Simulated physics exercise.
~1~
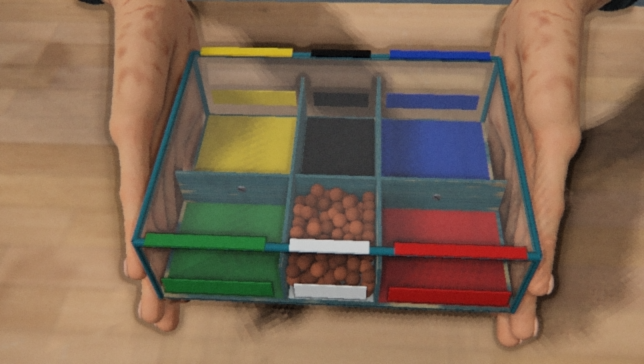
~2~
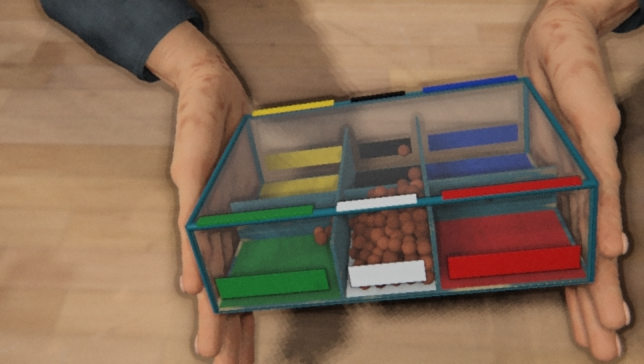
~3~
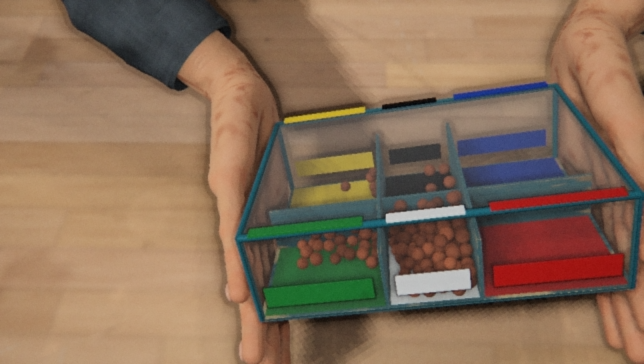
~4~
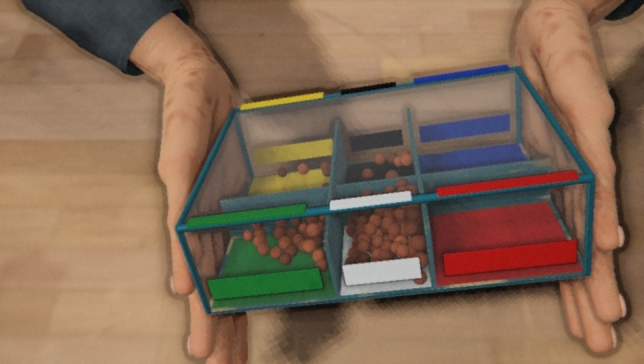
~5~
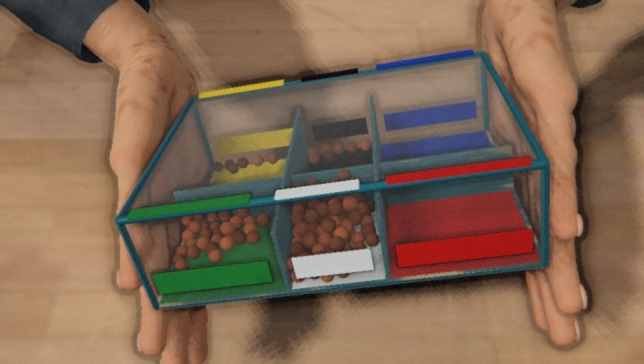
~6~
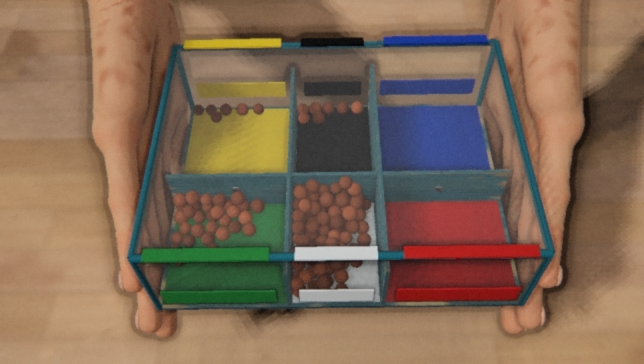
In this clip, two hands tilt and shift a clear-lidded box of six coloured compartments, and reddish-brown pellets spill from the white section into its neighbours before the box is levelled, ending mostly in white and green, with a few in yellow and black.
